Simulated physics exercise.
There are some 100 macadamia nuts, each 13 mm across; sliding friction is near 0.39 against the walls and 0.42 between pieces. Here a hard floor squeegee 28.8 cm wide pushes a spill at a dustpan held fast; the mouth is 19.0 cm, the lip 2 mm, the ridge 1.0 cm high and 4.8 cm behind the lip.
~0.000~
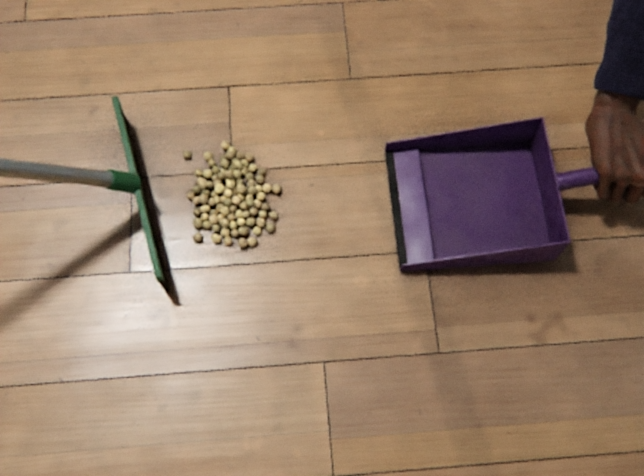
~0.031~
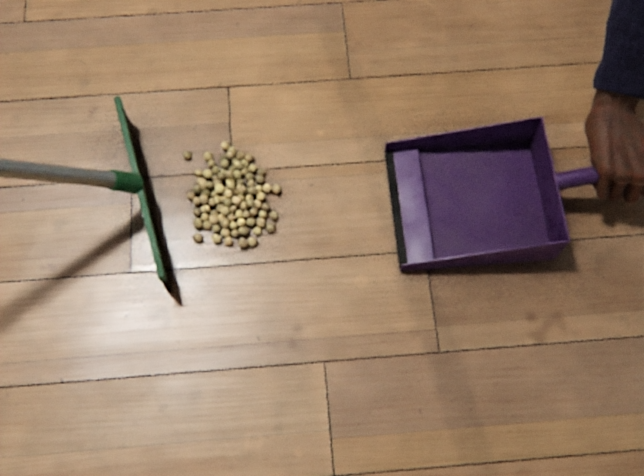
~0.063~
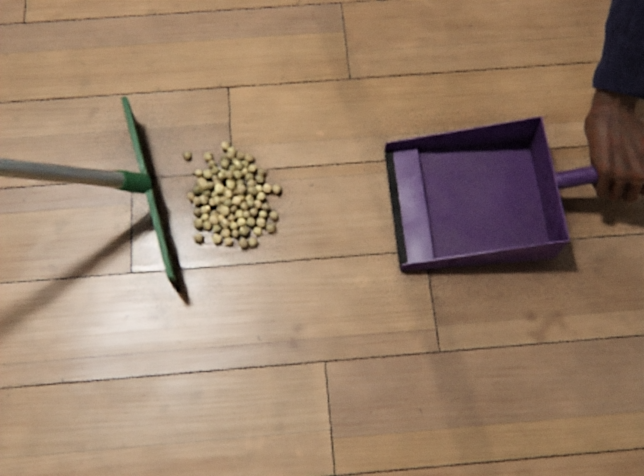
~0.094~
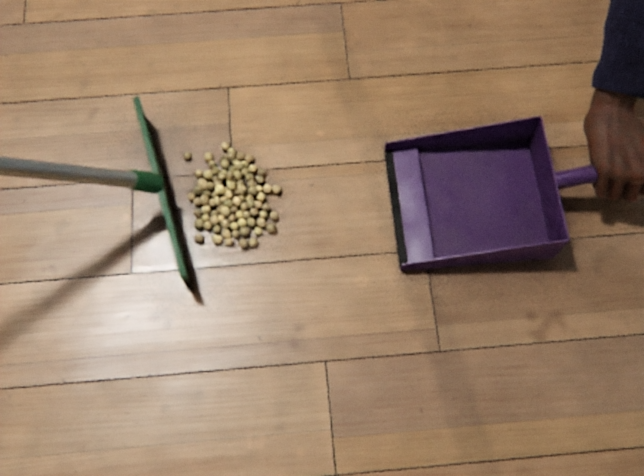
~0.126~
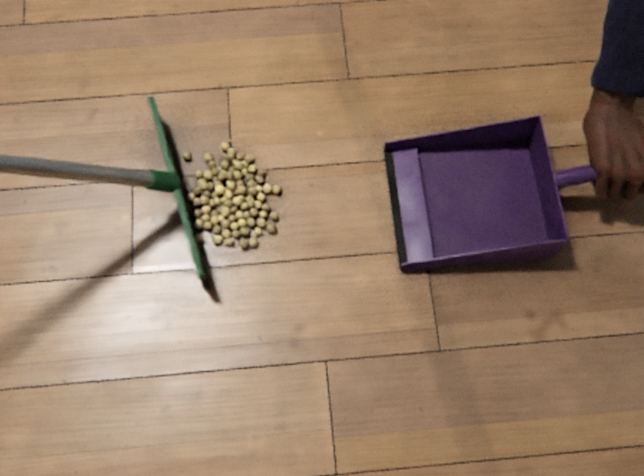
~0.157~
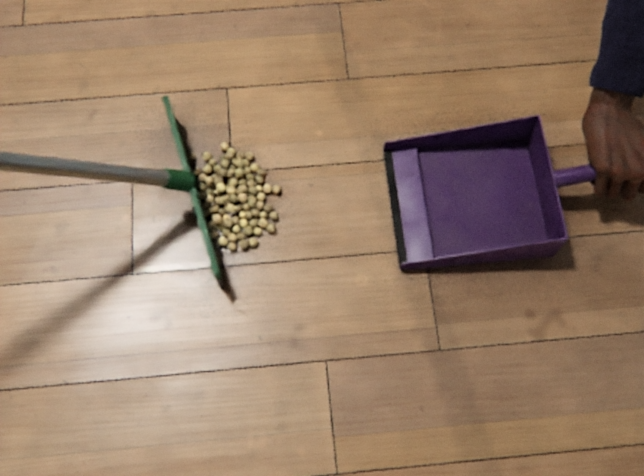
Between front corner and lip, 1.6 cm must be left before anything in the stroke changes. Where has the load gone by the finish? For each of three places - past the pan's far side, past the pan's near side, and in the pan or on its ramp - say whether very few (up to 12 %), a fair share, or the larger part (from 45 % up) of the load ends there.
Far side: A fair share, near side: Very few, pan: A fair share.
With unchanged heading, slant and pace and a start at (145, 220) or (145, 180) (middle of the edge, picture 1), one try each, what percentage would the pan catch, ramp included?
25 and 25 per cent, roughly.
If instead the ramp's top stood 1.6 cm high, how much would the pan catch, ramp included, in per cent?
That change would give about 15 per cent.
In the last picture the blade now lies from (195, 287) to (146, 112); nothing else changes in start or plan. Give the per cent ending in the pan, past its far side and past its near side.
Pan 5; far 30; near 5.
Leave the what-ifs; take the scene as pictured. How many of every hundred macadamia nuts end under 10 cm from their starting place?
About 0 per cent.
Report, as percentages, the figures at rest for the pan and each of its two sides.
Far side: 35%. Near side: 0%. Pan: 20%.
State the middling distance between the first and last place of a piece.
I'd put it near 24 cm.
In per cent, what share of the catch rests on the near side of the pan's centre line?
Estimate: Close to 30 %.
After 0.33 s, middle of the blade 16 cm from the lip; 0 % over the lip, far side 25 %, near side 0 %.
After 0.45 s, middle of the blade 8 cm from the lip; 0 % over the lip, far side 35 %, near side 0 %.
Then, at 0.70 s, middle of the blade 5 cm from the lip; 25 % over the lip, far side 35 %, near side 0 %.
At rest (1.5 s), far side 35 %, near side 0 %, pan 20 %, in front of the lip or behind the blade 40 %.
